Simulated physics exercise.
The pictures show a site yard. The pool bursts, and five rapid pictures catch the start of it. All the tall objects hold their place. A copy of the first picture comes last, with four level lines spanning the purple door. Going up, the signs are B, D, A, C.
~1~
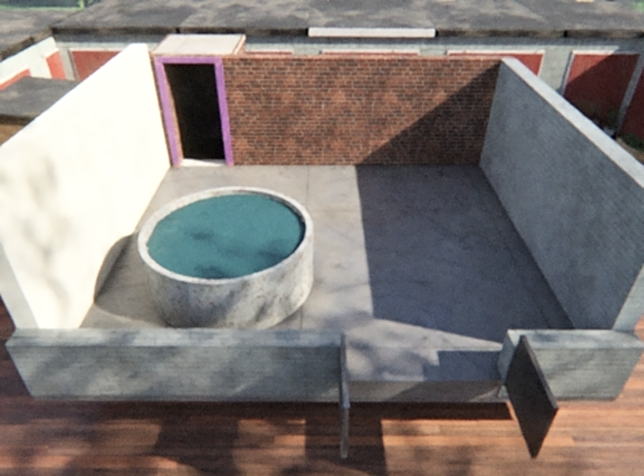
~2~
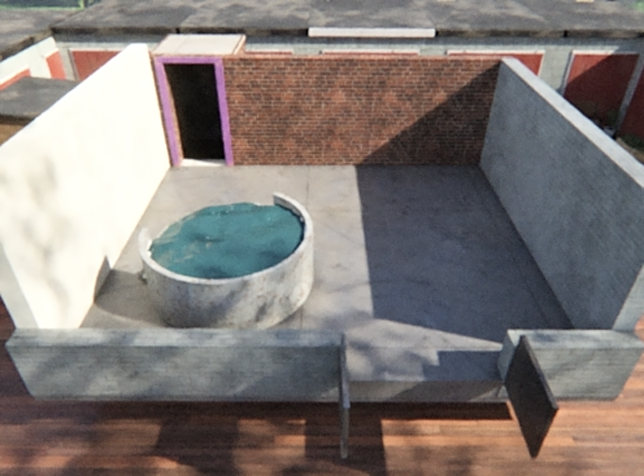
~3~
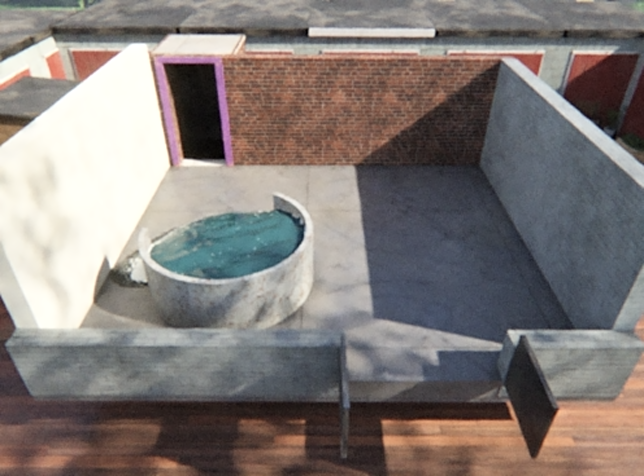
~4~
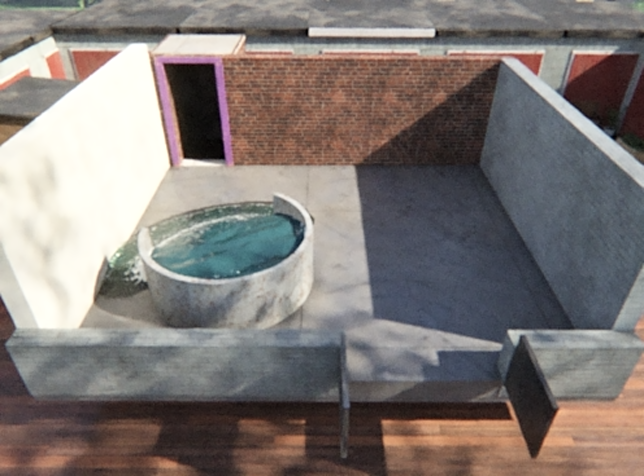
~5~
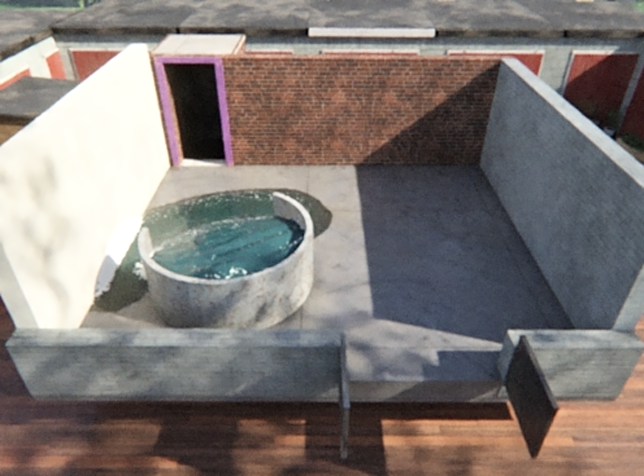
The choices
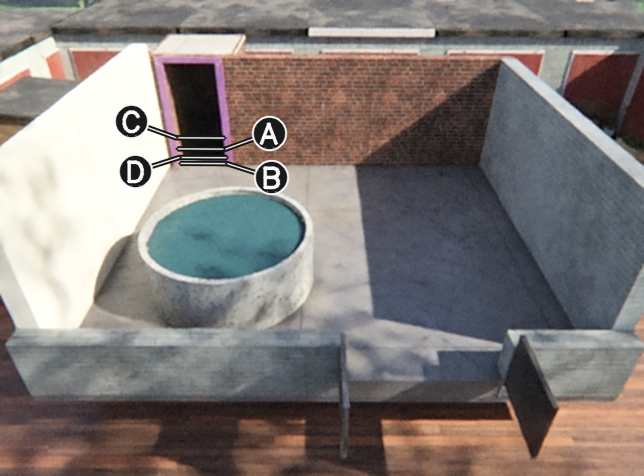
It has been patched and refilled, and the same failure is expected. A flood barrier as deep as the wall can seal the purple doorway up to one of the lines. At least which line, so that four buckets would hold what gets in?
C is the one.
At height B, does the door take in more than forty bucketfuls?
Yes, clearly.
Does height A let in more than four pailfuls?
Yes, that goes wrong.
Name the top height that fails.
Here it is height A.
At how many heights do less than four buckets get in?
One.
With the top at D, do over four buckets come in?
Yes.
On the marked copy, A at (201, 148); B at (203, 163); C at (200, 137); D at (203, 157); from the bottom up B, D, A, C.
For height A, about 11 bucketfuls get in.
For height B, dozens of bucketfuls pour in.
For height C, a splash gets over, under a bucket.
For height D, dozens of bucketfuls pour in.
